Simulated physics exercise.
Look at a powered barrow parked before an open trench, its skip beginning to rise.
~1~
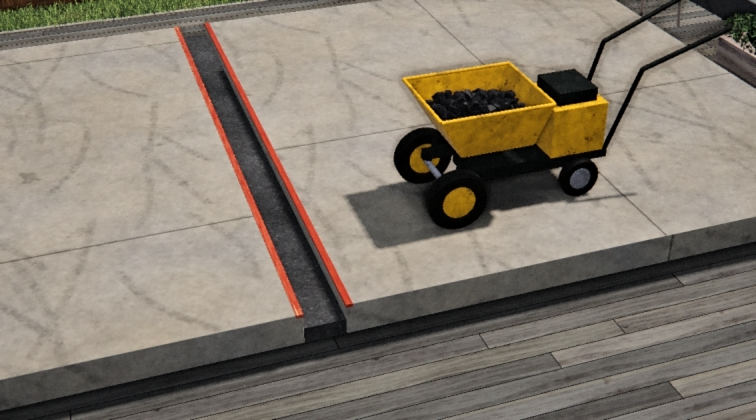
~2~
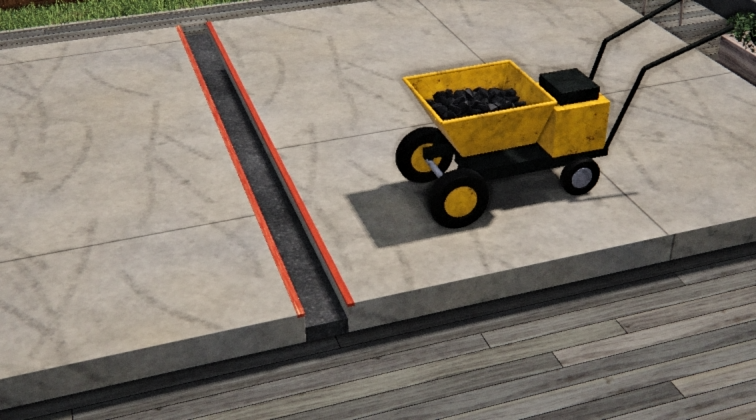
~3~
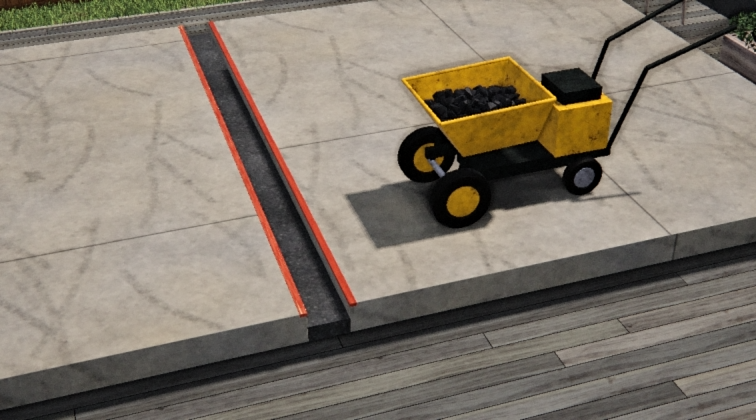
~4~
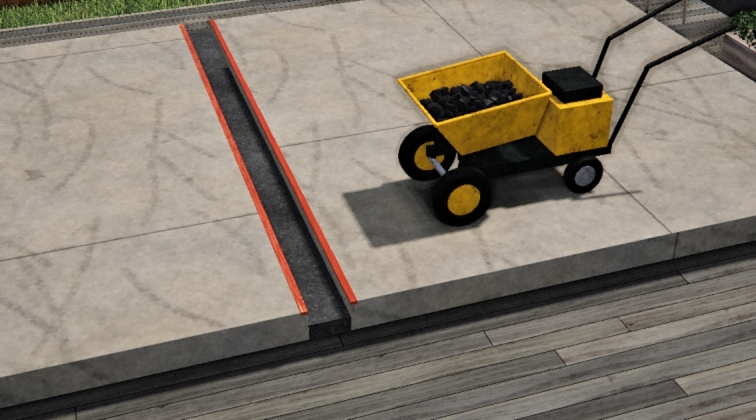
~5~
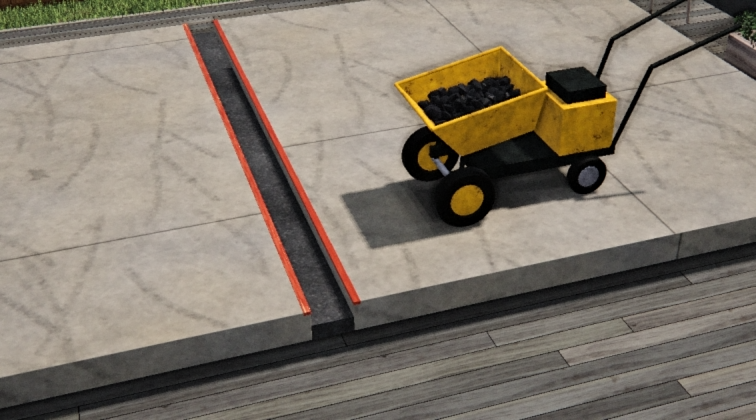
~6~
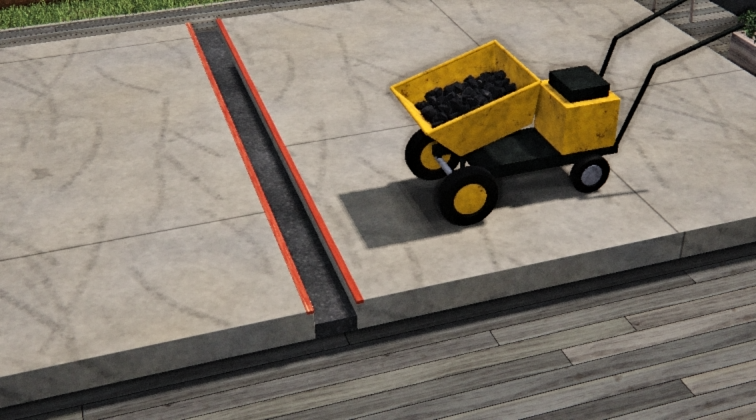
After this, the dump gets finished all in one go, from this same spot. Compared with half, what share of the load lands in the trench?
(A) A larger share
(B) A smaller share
Option B: A smaller share.
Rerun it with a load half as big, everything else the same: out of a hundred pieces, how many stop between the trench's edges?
Estimated share: Near 30 in a hundred.
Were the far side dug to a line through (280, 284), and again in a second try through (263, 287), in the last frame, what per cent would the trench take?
Lab note: Try one 40 per cent, try two 40 per cent.
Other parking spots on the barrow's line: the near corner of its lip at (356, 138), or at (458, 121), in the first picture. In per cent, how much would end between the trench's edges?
The first gives 10 %, the second 20 %.
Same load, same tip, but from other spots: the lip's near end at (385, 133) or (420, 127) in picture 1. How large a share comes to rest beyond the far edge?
About 30 % and about 0 %.
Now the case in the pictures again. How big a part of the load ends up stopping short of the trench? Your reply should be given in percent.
Roughly 55 in a hundred.
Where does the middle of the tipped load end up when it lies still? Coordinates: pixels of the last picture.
About (332, 219).
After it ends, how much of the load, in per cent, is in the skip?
Around 15 per cent.
Shortly afterwards, skip tipped steeply; the whole lot in the skip.
Next, skip tipped right over; the bulk in the skip; near a quarter short of the trench; only a few in or heaped over the trench; only a few falling.
Some moments later, skip tipped right over; near a quarter in the skip; near half short of the trench; near a quarter in or heaped over the trench; only a few beyond it.
In the end, skip tipped right over; a little in the skip; near half short of the trench; near a third in or heaped over the trench; only a few beyond it.
